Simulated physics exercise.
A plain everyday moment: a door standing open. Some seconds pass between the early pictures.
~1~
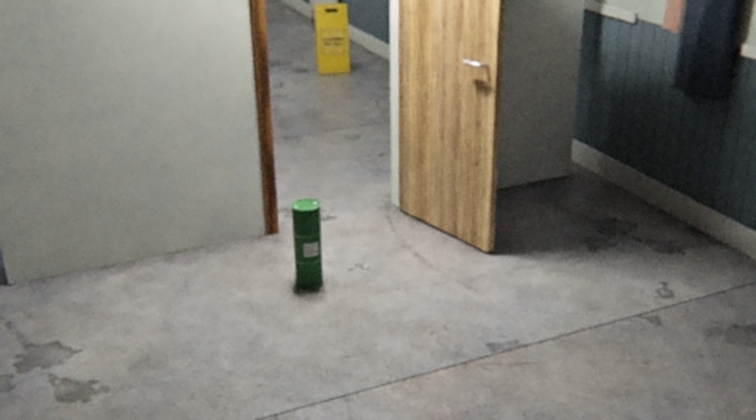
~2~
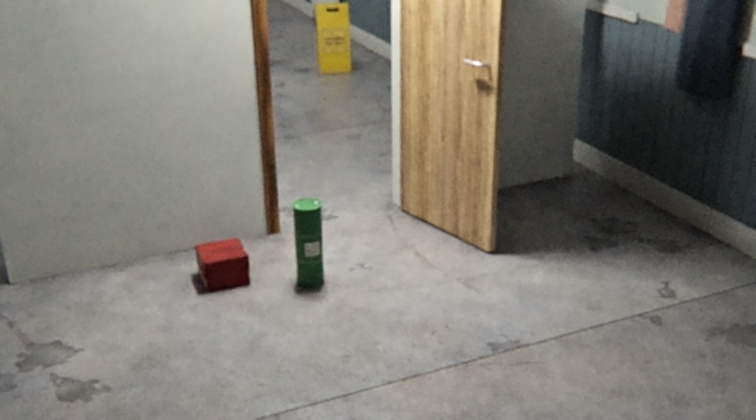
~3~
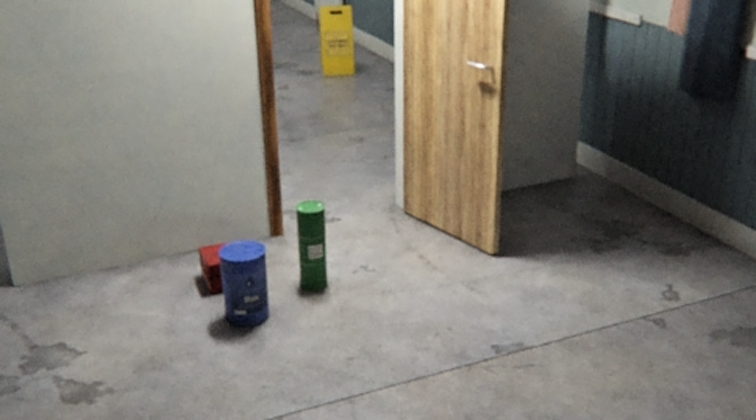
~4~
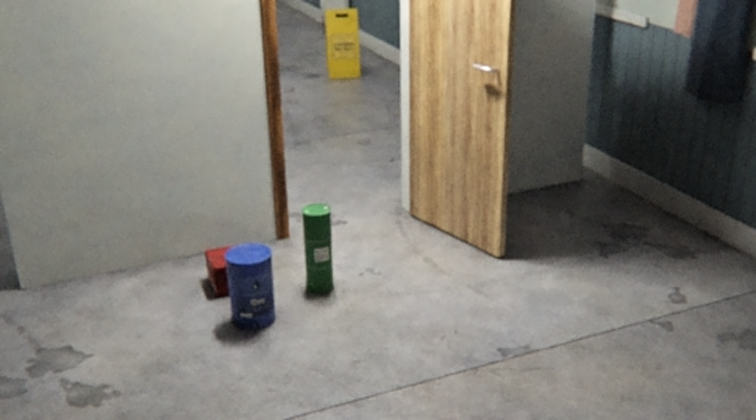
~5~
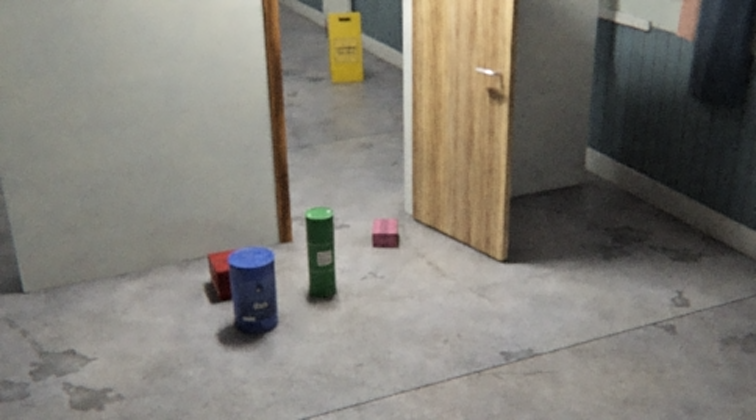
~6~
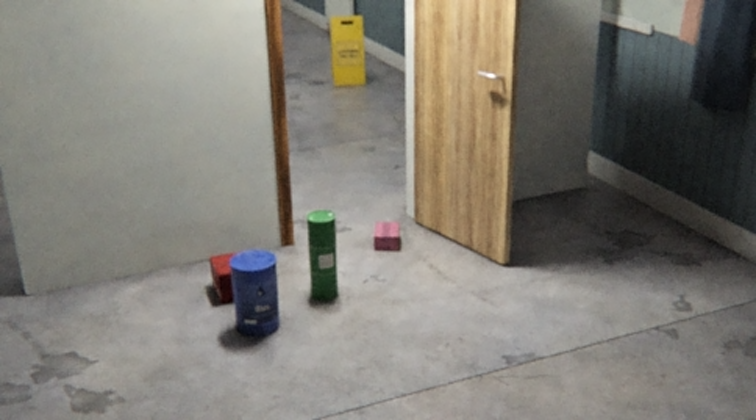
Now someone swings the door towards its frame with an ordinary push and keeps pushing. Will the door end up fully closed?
Yes.
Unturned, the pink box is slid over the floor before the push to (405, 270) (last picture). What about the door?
After that, the door stays partly open.
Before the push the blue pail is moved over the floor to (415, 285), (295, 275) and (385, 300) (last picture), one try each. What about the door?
Going through the tries in order: It gets all the way shut, then it gets all the way shut, then it gets all the way shut.
Then, 0.80 s past the last view, open by 65°.
Then, 1.20 s past the last view, open by 29°; pink box displaced about its own width near (367, 231).
Then, 1.40 s past the last view, open by 10°; pink box displaced about its own width near (353, 225).
Finally, open by 0°; moved from the start, pink box; the other 3 still in place. Final places as the last picture's camera would see them, pink box near (345, 218).
